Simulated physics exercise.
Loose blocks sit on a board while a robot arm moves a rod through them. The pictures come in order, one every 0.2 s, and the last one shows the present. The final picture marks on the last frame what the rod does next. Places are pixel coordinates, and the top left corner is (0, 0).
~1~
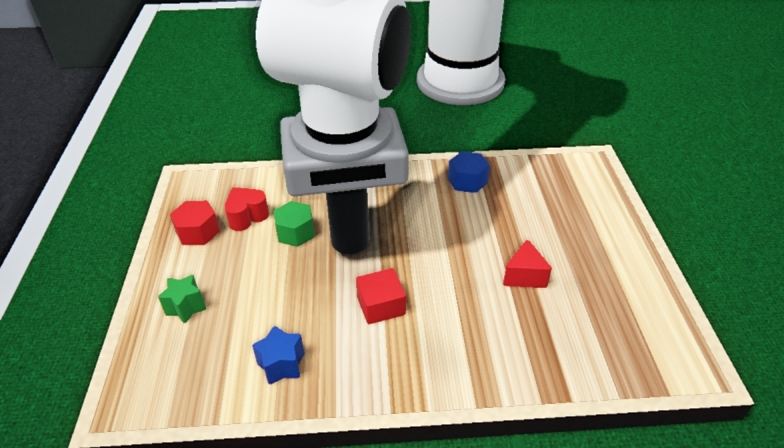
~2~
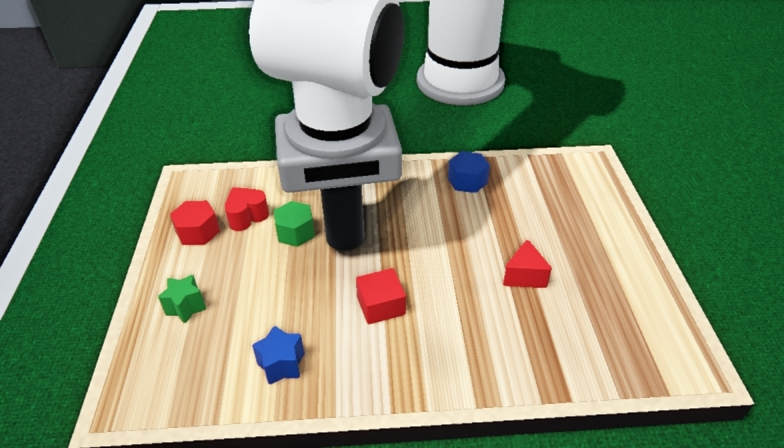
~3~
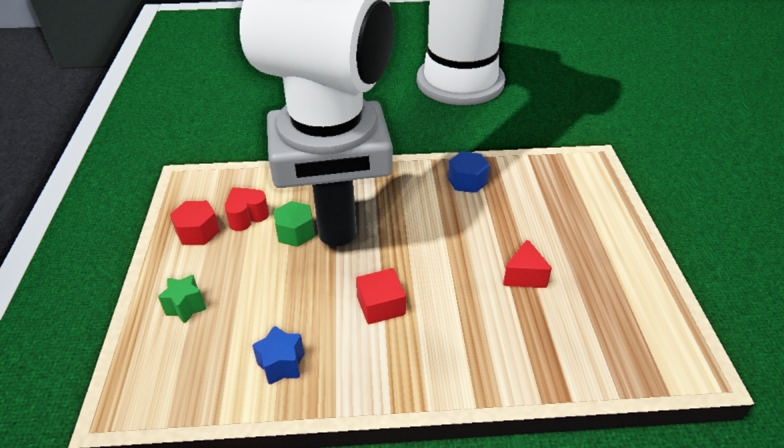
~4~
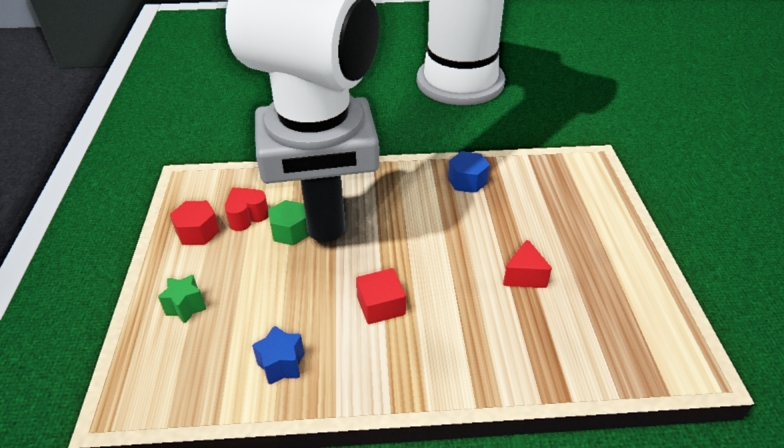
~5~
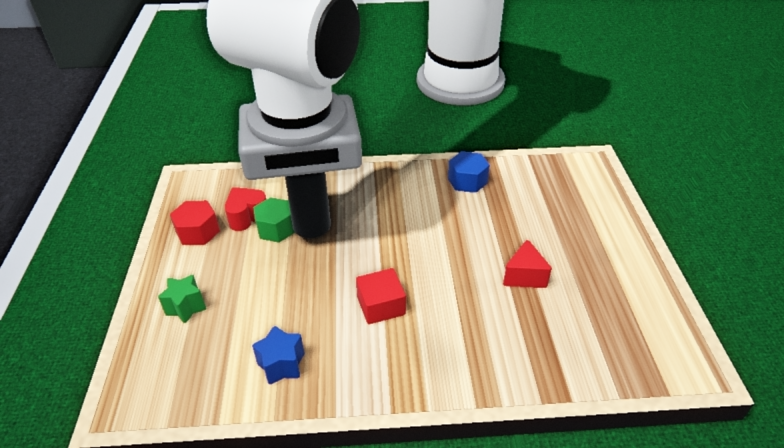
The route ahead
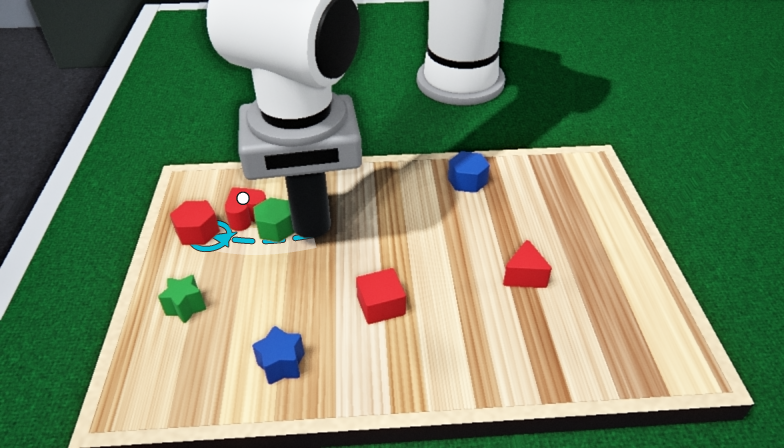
A white robot arm holding a black rod reaches over a pale striped wooden board on a green surface, seen from above at a fixed angle. Red, green and blue blocks lie scattered there, with a green hexagon beside a red heart at upper left, stars below and a red triangle at right. The rod slides left and nudges the green hexagon leftward toward the heart.
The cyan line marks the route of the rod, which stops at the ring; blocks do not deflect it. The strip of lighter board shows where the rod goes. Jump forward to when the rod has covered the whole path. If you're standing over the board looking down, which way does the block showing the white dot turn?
The sense of turning is clockwise.
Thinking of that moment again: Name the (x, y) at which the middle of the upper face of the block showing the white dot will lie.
When the path ends, it will be at (220, 174).
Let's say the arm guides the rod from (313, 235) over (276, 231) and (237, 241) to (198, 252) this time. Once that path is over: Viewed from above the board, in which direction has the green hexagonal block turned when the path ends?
If we look at it from overhead, the green hexagonal block pivots clockwise.
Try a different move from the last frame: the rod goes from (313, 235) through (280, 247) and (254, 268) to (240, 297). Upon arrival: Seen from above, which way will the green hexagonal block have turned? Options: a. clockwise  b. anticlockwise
Answer: A.
The line goes from (313, 235) over (260, 241) to (210, 236); the dot is on the red heart-shaped block.
What follows on the original path. One third of the way, rod at (276, 231); red heart-shaped block at (230, 190); green hexagonal block at (246, 207), turned 40° clockwise.
Two thirds of the way, rod at (240, 231); red hexagonal block at (177, 212), turned 15° anticlockwise; red heart-shaped block at (222, 181), turned 30° clockwise; green hexagonal block at (220, 202), turned 75° clockwise.
At the end, rod at (208, 227); red hexagonal block at (166, 210), turned 55° anticlockwise; red heart-shaped block at (220, 174), turned 60° clockwise; green hexagonal block at (202, 193), turned 100° clockwise.
